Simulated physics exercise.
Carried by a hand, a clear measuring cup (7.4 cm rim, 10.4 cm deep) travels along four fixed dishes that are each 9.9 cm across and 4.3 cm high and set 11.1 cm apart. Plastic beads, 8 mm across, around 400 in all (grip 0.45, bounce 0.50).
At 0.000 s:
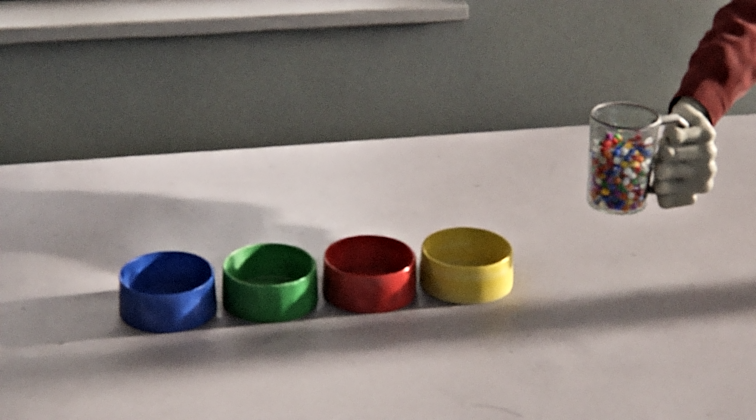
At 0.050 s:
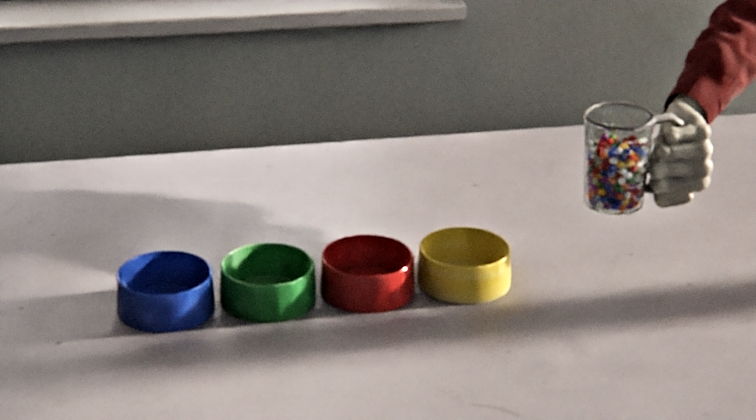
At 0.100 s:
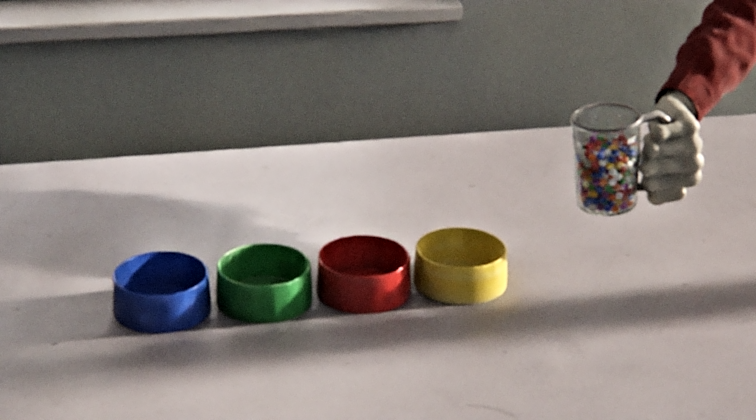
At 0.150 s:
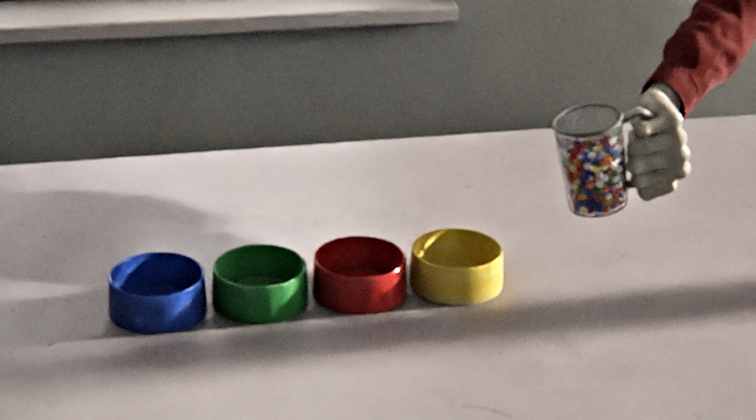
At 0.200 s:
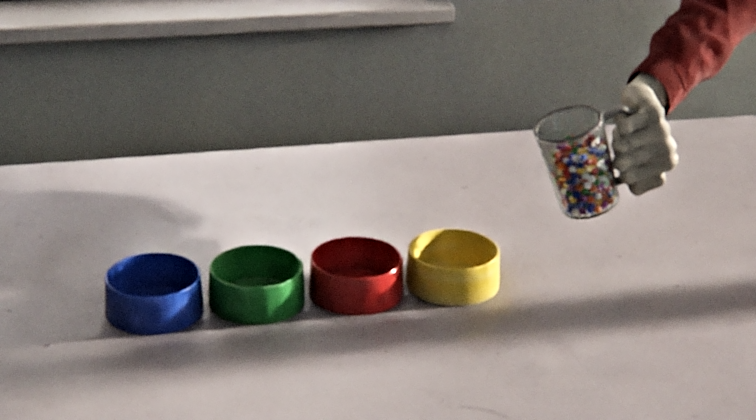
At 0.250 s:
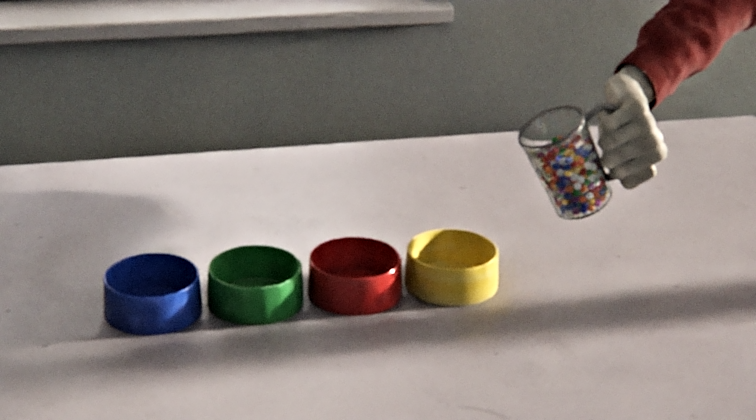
A pale-gloved hand in a red sleeve held a clear mug of colorful beads above a table with blue, green, red and yellow dishes, then moved it a little left while tilting it leftward.
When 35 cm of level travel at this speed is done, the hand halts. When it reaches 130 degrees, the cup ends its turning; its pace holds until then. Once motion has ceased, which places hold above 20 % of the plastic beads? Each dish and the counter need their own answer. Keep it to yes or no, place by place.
Place by place: Red yes, blue no, green no, yellow no, counter no.
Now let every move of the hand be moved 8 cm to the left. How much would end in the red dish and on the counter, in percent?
Shares would be red 10 and counter 10.
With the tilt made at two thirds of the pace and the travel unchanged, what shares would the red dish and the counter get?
Red 0; counter 10.
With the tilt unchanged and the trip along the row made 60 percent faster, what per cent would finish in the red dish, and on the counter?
Red 0, counter 0.
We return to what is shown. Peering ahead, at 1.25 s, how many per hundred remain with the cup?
Some 0 per cent.
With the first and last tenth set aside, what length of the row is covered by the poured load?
The stretch is around 10 cm long.
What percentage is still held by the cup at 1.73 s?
Estimate: Around 0 % of the load.
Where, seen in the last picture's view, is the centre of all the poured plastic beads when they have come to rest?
Near (340, 278).
Then, at 0.85 s, tilt 111 degrees; cup holds 95 %, red 5 %.
After 1.25 s, tilt 130 degrees; cup holds 0 %, red 85 %, green 5 %.
After 1.73 s, tilt 130 degrees; cup holds 0 %, red 80 %, green 5 %.
In the end, at 2.1 s, red 80 %, blue 0 %, green 5 %, yellow 0 %, counter 10 %.
